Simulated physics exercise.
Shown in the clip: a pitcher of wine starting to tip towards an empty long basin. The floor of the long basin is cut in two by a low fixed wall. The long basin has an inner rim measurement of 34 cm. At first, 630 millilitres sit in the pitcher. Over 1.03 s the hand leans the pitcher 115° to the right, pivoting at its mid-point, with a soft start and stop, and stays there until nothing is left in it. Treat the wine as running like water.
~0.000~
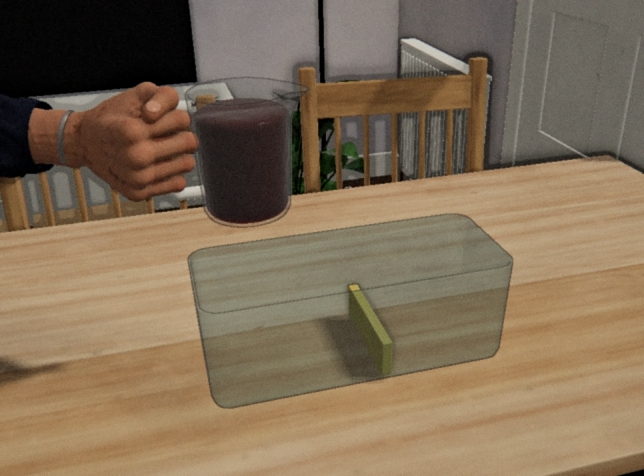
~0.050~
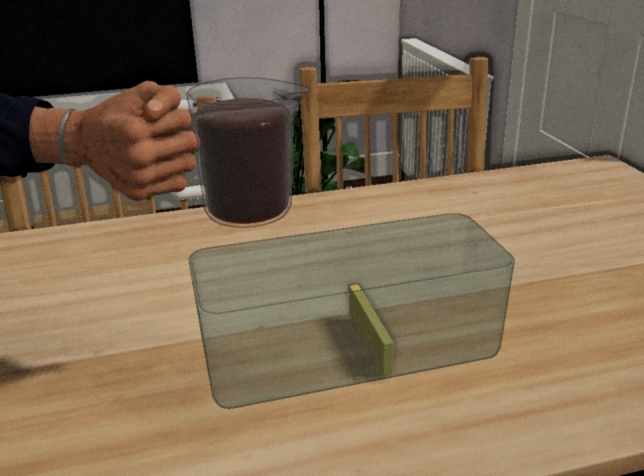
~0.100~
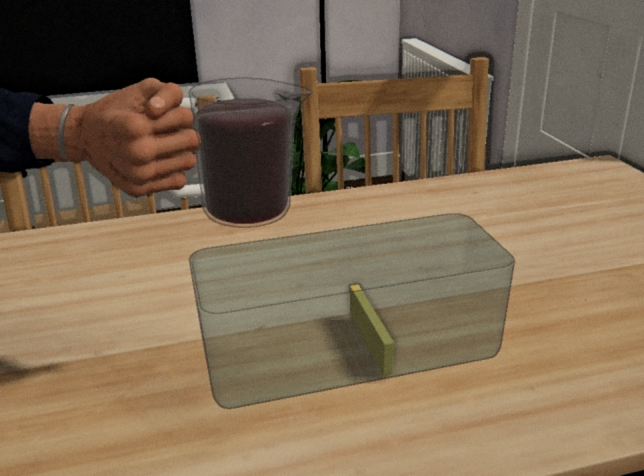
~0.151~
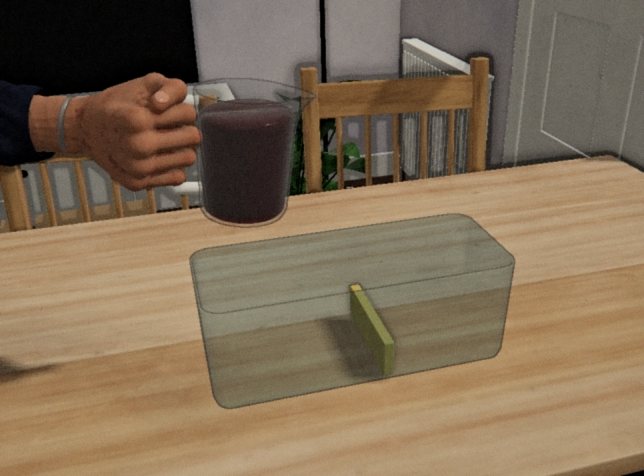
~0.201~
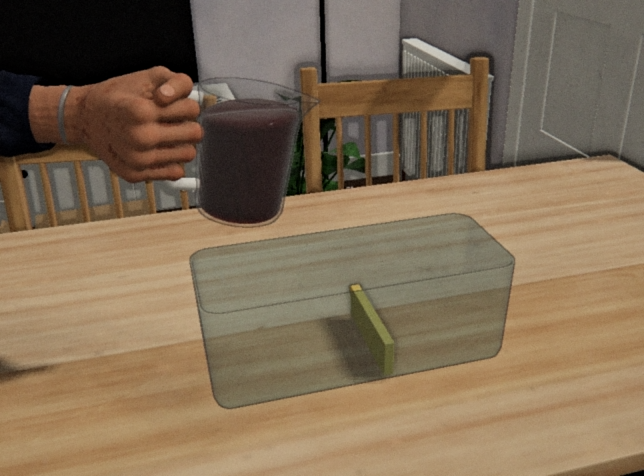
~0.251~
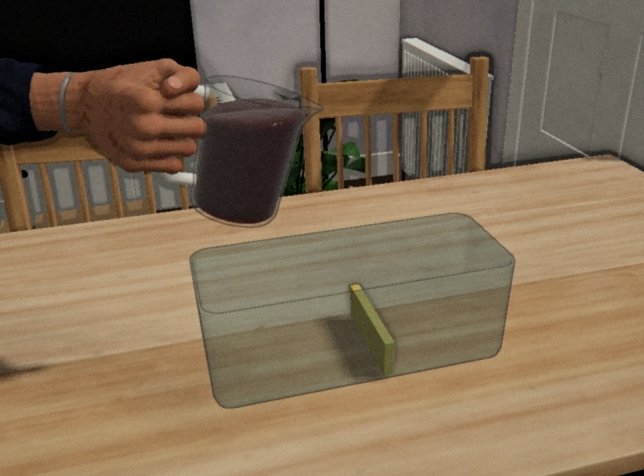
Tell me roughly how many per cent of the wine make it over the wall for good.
Roughly 54 per cent make it over.
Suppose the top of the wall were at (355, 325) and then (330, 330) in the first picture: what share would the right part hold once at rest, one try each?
70 in a hundred, followed by 90 in a hundred.
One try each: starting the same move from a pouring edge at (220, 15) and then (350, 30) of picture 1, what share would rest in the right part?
About 10 %, then about 90 %.
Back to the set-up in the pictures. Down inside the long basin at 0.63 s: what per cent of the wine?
8 %, more or less.
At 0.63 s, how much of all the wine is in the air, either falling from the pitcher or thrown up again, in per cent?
Near 18 per cent of it all.
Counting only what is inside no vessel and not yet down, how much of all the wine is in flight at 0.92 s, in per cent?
Close to 16 per cent.
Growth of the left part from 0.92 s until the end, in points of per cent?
Close to 24% of the whole.
After 0.63 s the tilt is 78° and 74 per cent is still to pour, 0 is left of the wall and 8 right of it.
After 0.92 s the tilt is 112° and 16 per cent is still to pour, 22 is left of the wall and 47 right of it.
After 1.21 s the tilt is 115° and 0 per cent is still to pour, 45 is left of the wall and 53 right of it.
After 1.53 s the tilt is 115° and 0 per cent is still to pour, 45 is left of the wall and 54 right of it.
In the end 45 per cent lies left of the wall, 54 right of it and 1 outside.
